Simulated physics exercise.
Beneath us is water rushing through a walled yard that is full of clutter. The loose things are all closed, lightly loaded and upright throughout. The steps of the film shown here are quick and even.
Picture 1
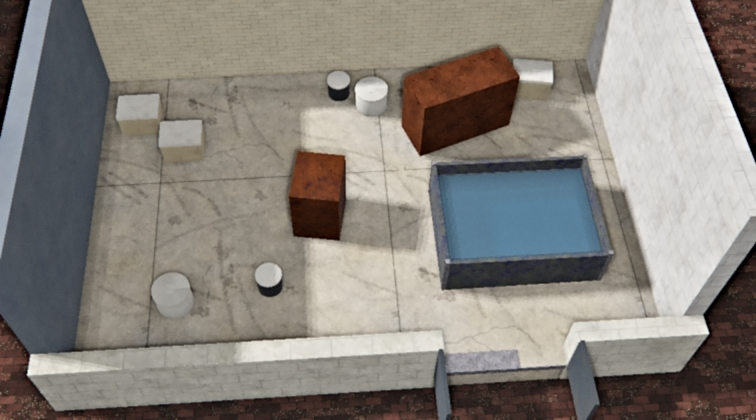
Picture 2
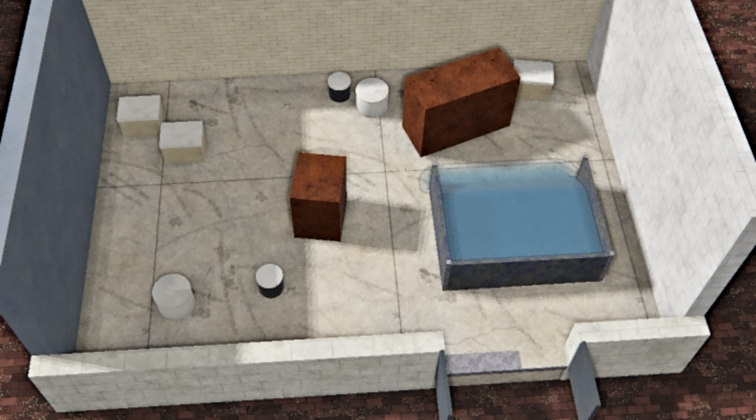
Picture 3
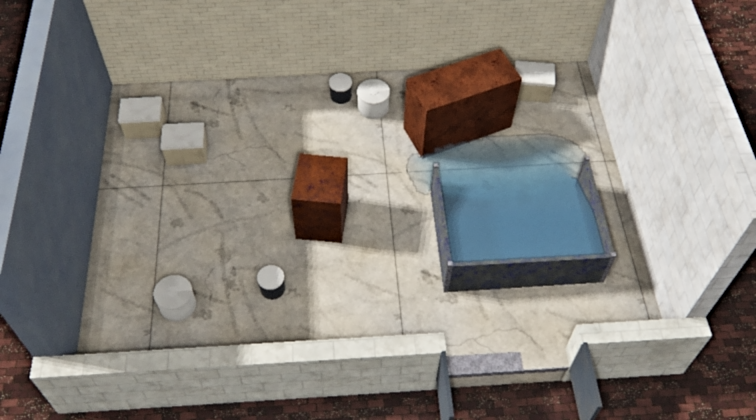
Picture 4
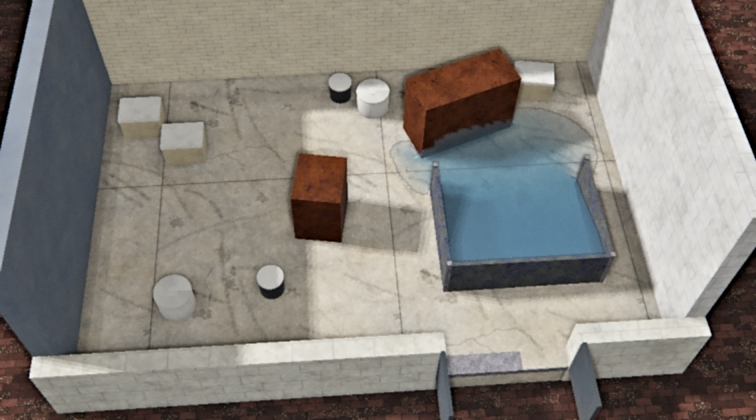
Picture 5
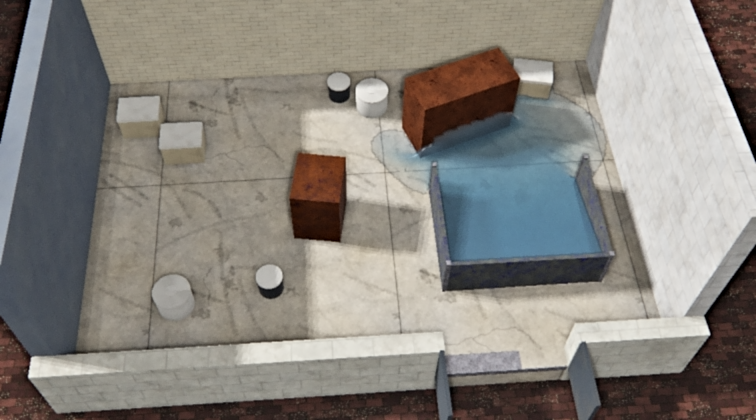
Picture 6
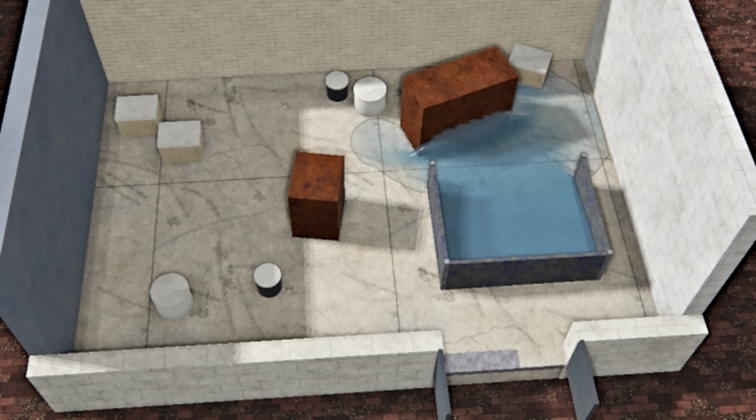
Water poured out over the back of a blue pool in a walled yard, spread around a large rust-brown block, and then a pale box near the back right corner shifted and turned slightly.
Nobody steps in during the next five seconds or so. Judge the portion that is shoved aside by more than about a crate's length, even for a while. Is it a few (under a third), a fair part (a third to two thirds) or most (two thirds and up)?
A fair part.
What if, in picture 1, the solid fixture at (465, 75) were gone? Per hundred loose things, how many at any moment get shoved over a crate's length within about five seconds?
70 per cent.
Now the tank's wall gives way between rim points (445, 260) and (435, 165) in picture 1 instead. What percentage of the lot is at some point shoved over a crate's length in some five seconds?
About 90 %.
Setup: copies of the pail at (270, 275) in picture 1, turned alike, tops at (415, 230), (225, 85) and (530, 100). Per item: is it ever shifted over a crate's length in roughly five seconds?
Here's the rundown: Never gets far, sent far off, and finally sent far off.
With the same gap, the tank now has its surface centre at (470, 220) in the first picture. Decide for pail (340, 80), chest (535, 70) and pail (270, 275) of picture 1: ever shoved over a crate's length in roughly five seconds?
First displaced far, then displaced far, then never went far.
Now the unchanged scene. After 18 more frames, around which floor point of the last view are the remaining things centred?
Close to pixel (228, 168).
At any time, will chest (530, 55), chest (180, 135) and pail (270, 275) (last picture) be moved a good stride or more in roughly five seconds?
Tally in given order: The full distance / the full distance / less than that.
A moment on, 0 of 7 are well off their spots; 0 afloat.
Next, 1 of 7 are well off their spots; 1 afloat.
Later, 4 of 7 are well off their spots; 1 afloat.
In the end, 4 of 7 are well off their spots, and 4 have been at some point; 5 afloat.
